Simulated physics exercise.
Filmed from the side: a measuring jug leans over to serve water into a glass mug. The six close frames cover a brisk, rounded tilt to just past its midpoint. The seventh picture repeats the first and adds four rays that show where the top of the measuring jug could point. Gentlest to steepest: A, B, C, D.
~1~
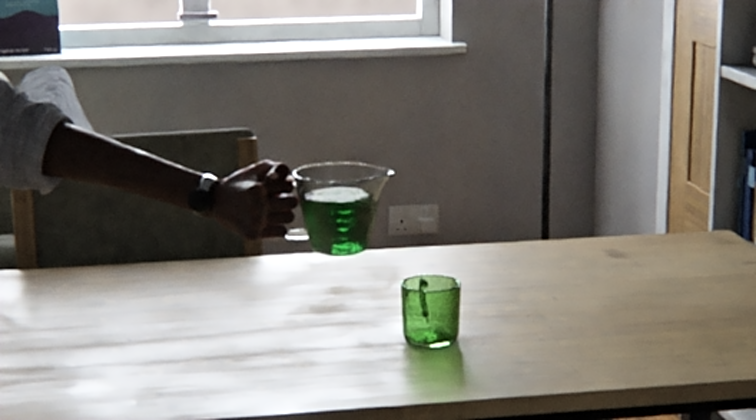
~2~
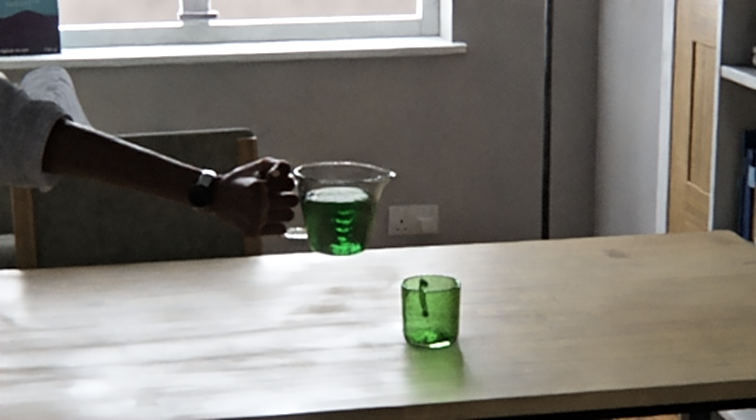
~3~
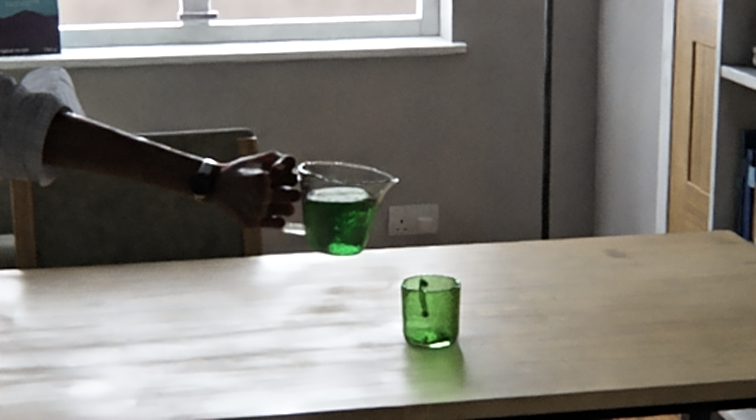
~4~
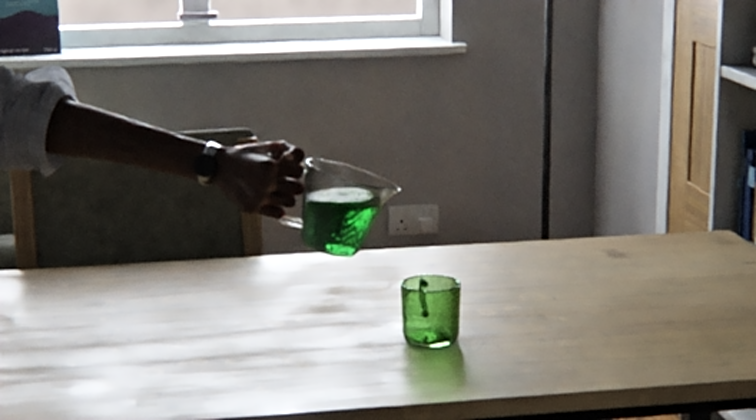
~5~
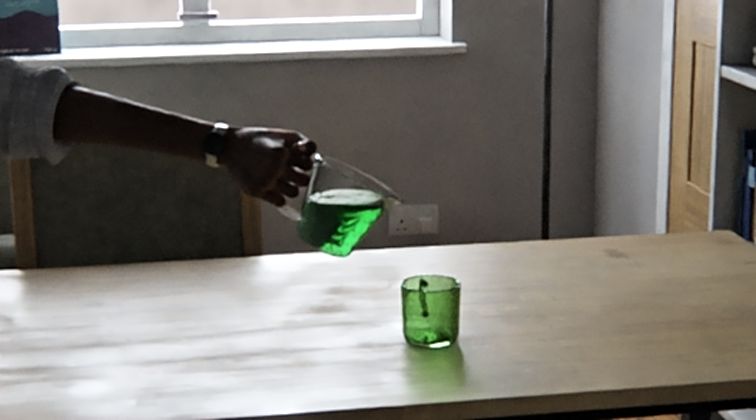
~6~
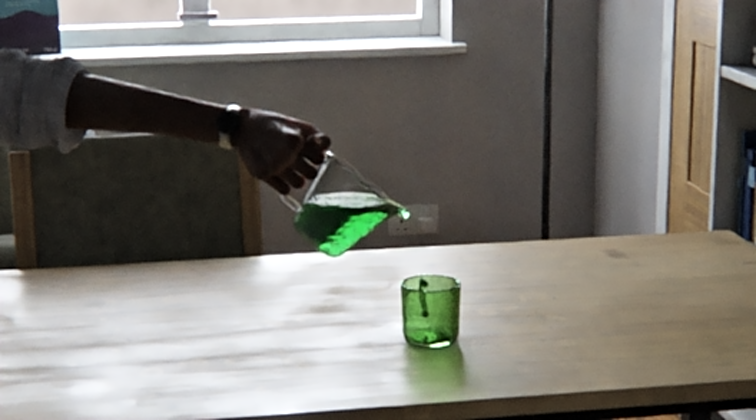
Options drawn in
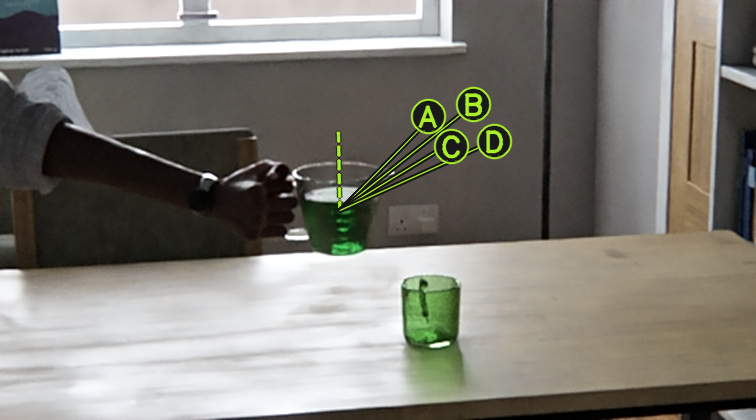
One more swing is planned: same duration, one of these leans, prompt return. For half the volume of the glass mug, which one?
B is best.
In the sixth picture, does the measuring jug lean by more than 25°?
Yes, it does.
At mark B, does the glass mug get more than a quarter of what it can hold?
Yes, clearly.
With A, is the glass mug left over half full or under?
Under half.
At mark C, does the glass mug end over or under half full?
Over half.
On the marked copy, A at (417, 130); B at (460, 114); C at (434, 152); D at (478, 147).
With A, the glass mug ends with about 32 % of what it can hold.
With B, the glass mug ends with about 51 % of what it can hold.
With C, the glass mug ends with about 74 % of what it can hold.
With D, the glass mug ends with about 92 % of what it can hold; 3 % of the water is spilt.
